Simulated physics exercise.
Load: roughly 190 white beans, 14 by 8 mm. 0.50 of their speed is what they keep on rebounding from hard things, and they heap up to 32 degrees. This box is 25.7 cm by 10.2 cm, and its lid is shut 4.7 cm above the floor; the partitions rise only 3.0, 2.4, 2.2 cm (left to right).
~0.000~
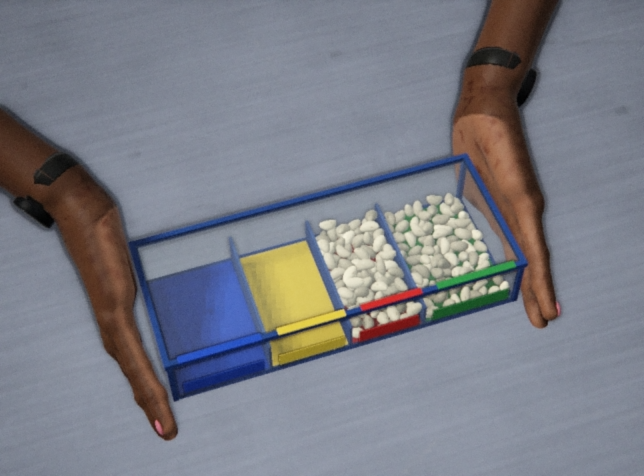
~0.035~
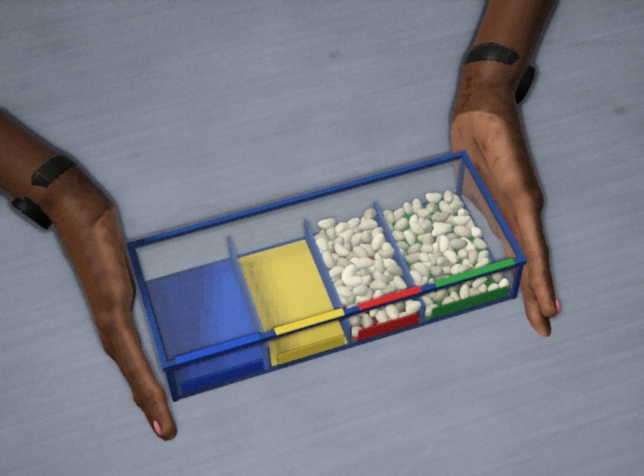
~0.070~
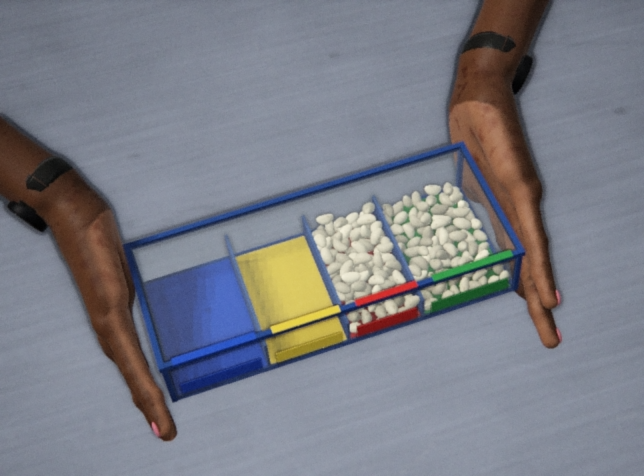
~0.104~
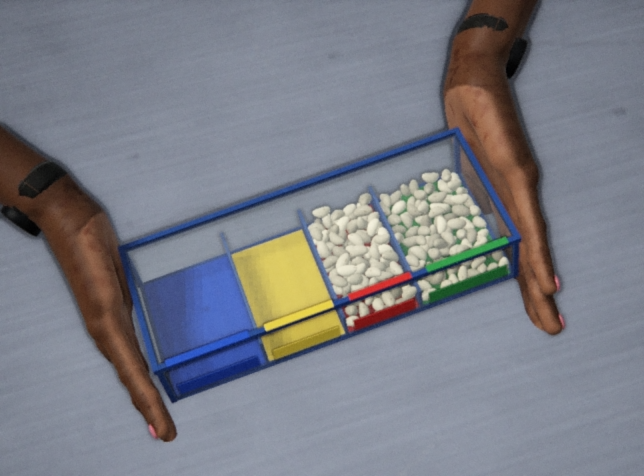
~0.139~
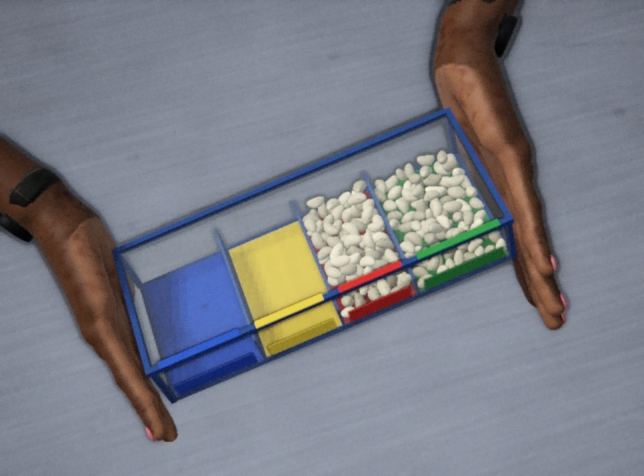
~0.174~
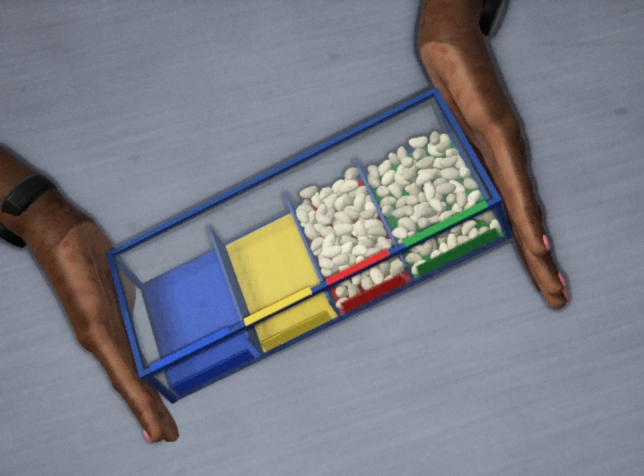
On a grey surface, two hands tilt a clear divided box, raising its right end.
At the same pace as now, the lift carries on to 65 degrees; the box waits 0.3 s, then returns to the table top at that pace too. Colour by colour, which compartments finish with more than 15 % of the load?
Red: Yes, blue: Yes, green: Yes, yellow: Yes.
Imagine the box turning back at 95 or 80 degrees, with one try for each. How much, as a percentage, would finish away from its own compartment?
Try one gives around 95 %, try two around 70 %.
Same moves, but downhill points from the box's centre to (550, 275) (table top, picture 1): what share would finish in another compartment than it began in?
Around 15 percent of them.
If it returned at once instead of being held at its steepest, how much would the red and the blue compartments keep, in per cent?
Result - red: 35 %, blue: 10 %.
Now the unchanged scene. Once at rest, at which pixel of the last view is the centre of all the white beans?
Roughly (334, 279).
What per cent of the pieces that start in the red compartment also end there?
Close to 70 in a hundred.
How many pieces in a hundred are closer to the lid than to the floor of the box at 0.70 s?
30 %.
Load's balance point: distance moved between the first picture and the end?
7.0 cm.
After 0.70 s, tilt 65 degrees; red 45 %, blue 10 %, green 25 %, yellow 25 %.
Then, at 1.05 s, tilt 37 degrees; red 40 %, blue 25 %, green 20 %, yellow 20 %.
After 1.49 s, tilt 0 degrees; red 35 %, blue 25 %, green 20 %, yellow 20 %.
In the end, at 2.2 s, red 35 %, blue 25 %, green 20 %, yellow 20 %.
